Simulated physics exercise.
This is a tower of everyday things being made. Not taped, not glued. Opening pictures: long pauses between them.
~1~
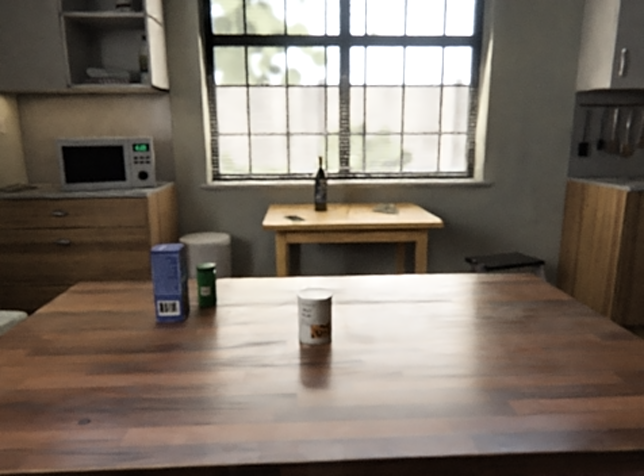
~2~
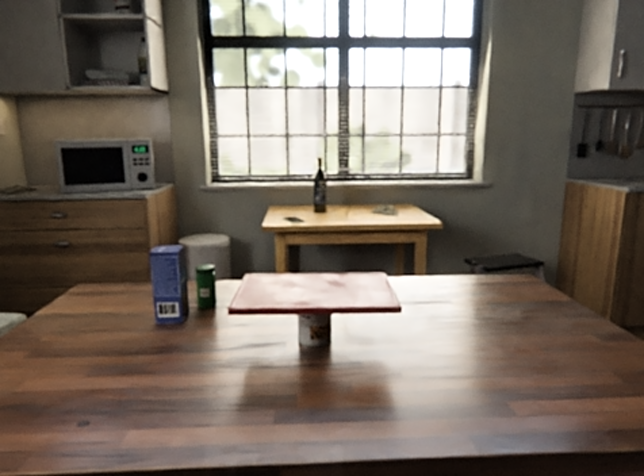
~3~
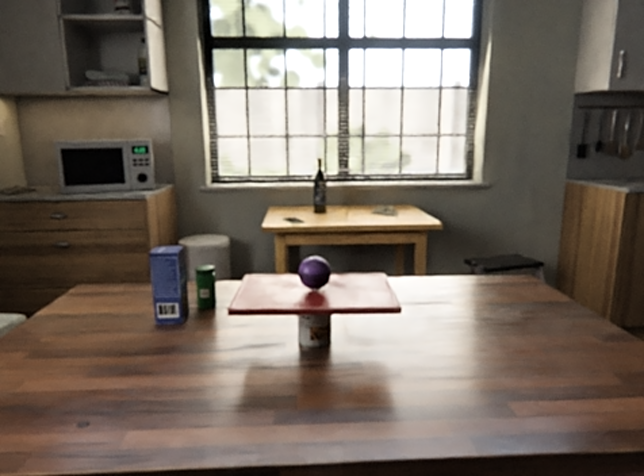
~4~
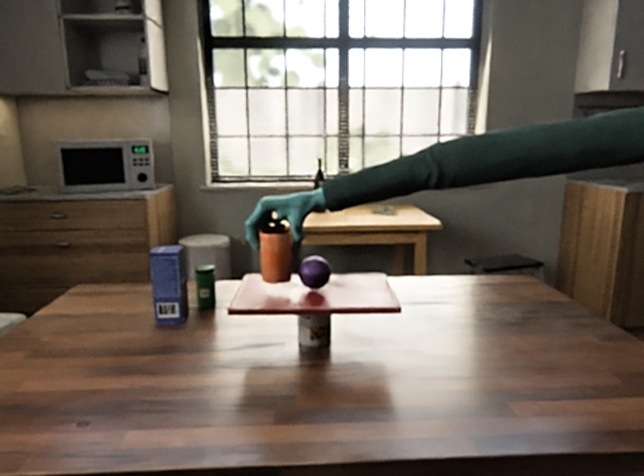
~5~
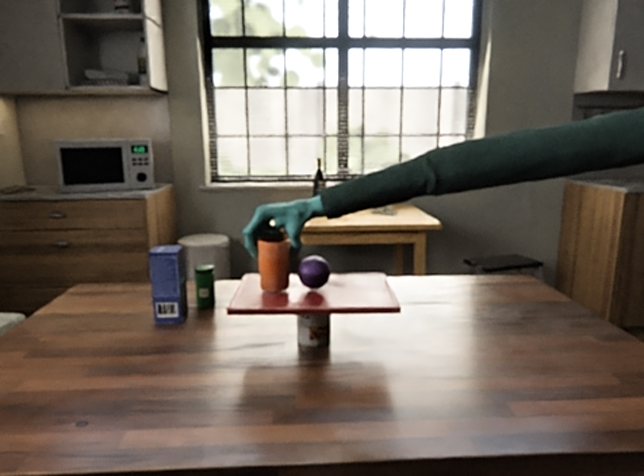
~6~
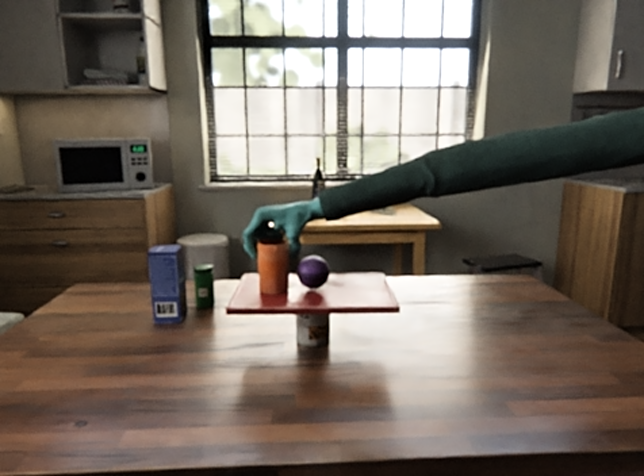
In a kitchen, a red tray appeared on top of a white pot on the wooden table, then a purple ball on the tray, and a gloved hand lowered an orange cup beside it, still gripping it.
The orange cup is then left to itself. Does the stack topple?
No, it stays standing.
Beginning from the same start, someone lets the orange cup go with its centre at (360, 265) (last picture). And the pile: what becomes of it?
Stands firm.
Then, 0.40 s on from there, no change.
Then, 1.20 s on from there, orange cup resting near (274, 266).
In the end, all 6 unmoved. At the end, from the last picture's camera, orange cup near (274, 266). The pile keeps its balance.
